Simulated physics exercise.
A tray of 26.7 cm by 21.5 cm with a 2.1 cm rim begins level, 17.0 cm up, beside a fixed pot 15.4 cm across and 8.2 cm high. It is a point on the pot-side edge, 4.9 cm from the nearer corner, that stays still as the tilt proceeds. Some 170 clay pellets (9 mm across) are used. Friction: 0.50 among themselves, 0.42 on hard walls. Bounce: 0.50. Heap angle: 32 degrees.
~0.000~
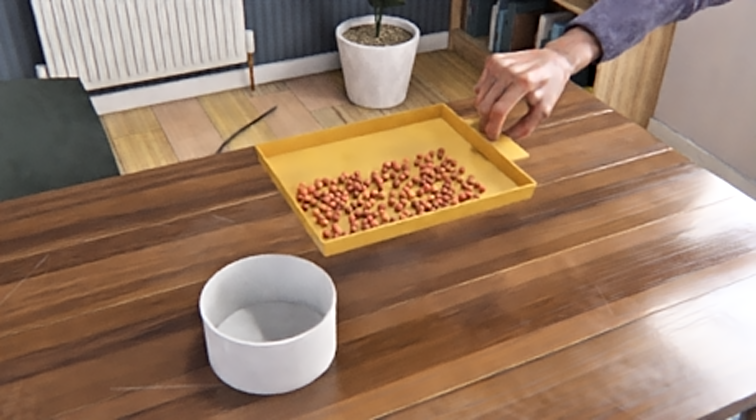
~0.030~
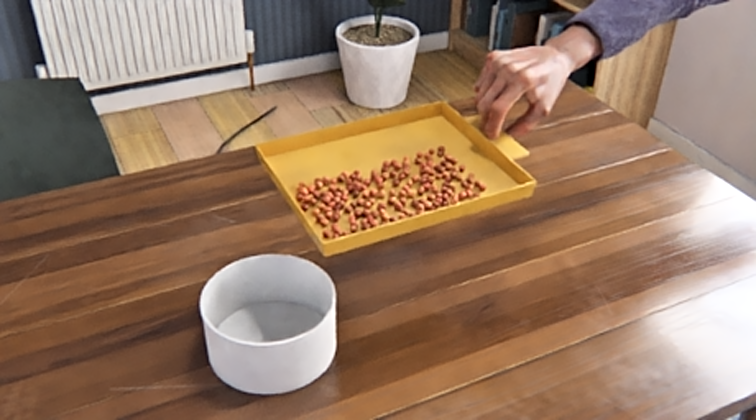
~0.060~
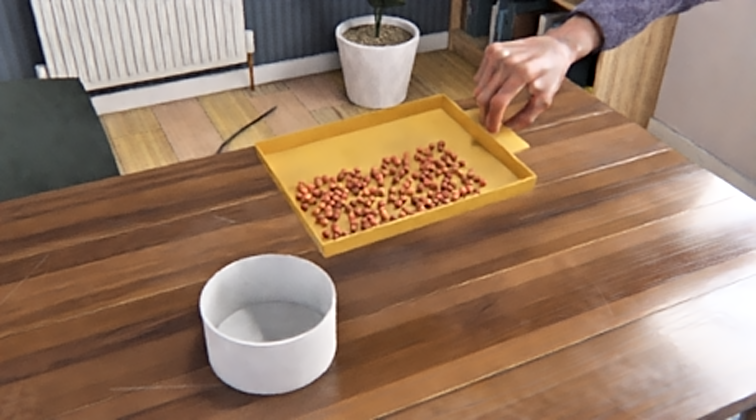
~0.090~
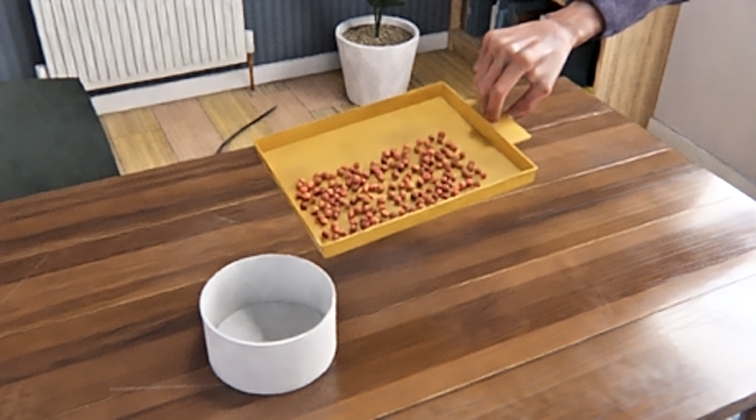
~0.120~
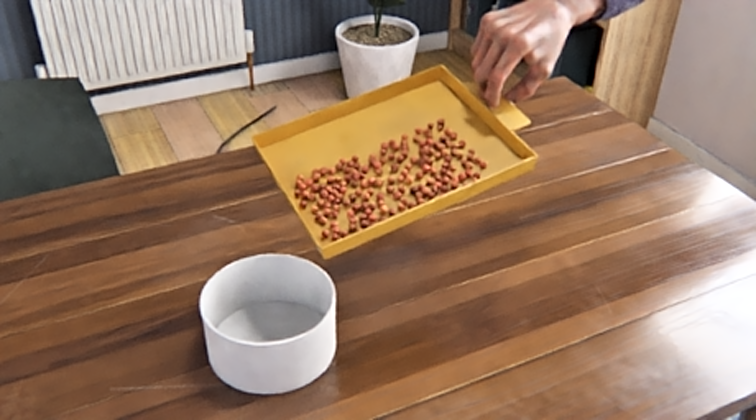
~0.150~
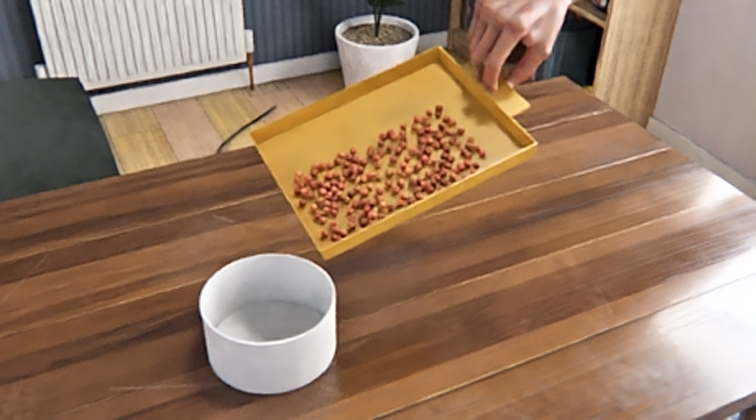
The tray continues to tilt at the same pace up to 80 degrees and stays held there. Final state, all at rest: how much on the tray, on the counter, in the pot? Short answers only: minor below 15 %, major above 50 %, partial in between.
As I see it, tray: A middling fraction; counter: A middling fraction; pot: A middling fraction.
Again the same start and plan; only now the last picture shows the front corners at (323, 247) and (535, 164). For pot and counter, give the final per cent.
Pot 0 % / counter 5 %.
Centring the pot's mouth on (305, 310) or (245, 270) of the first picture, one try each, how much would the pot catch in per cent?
Some 65 and 0 per cent.
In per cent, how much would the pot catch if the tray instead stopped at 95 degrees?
Pot share: About 60 per cent.
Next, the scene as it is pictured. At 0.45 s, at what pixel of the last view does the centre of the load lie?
The load's centre is near (333, 203) at that time.
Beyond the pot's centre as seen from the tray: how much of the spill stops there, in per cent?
70 per cent.
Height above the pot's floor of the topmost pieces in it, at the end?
Around 1.5 cm above the floor.
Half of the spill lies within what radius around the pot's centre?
Distance: Around 18 cm.
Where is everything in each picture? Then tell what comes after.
The first frame shows tray tilt 0 degrees, front corners at (325, 241) and (533, 183); middle of the pieces at (392, 194); pot at (268, 296).
The second frame shows tray tilt 1 degrees, front corners at (325, 241) and (533, 181); middle of the pieces at (392, 193).
The third frame shows tray tilt 3 degrees, front corners at (324, 242) and (533, 176); middle of the pieces at (392, 190).
The fourth frame shows tray tilt 6 degrees, front corners at (324, 244) and (534, 167), lowest corner left front; middle of the pieces at (392, 186).
The fifth frame shows tray tilt 11 degrees, front corners at (323, 246) and (534, 155), lowest corner left front; middle of the pieces at (391, 180).
The sixth frame shows tray tilt 17 degrees, front corners at (322, 248) and (533, 143), lowest corner left front; middle of the pieces at (390, 173); pot at (268, 296). Its pace works out near 190 degrees a second.
After 0.33 s, tilt 51 degrees; the tray holds 100 %, the pot 0 %.
After 0.45 s, tilt 73 degrees; the tray holds 100 %, the pot 0 %.
After 0.70 s, tilt 80 degrees; the tray holds 40 %, the pot 25 %.
In the end, at 1.7 s, tray 30 %, counter 35 %, pot 40 %.
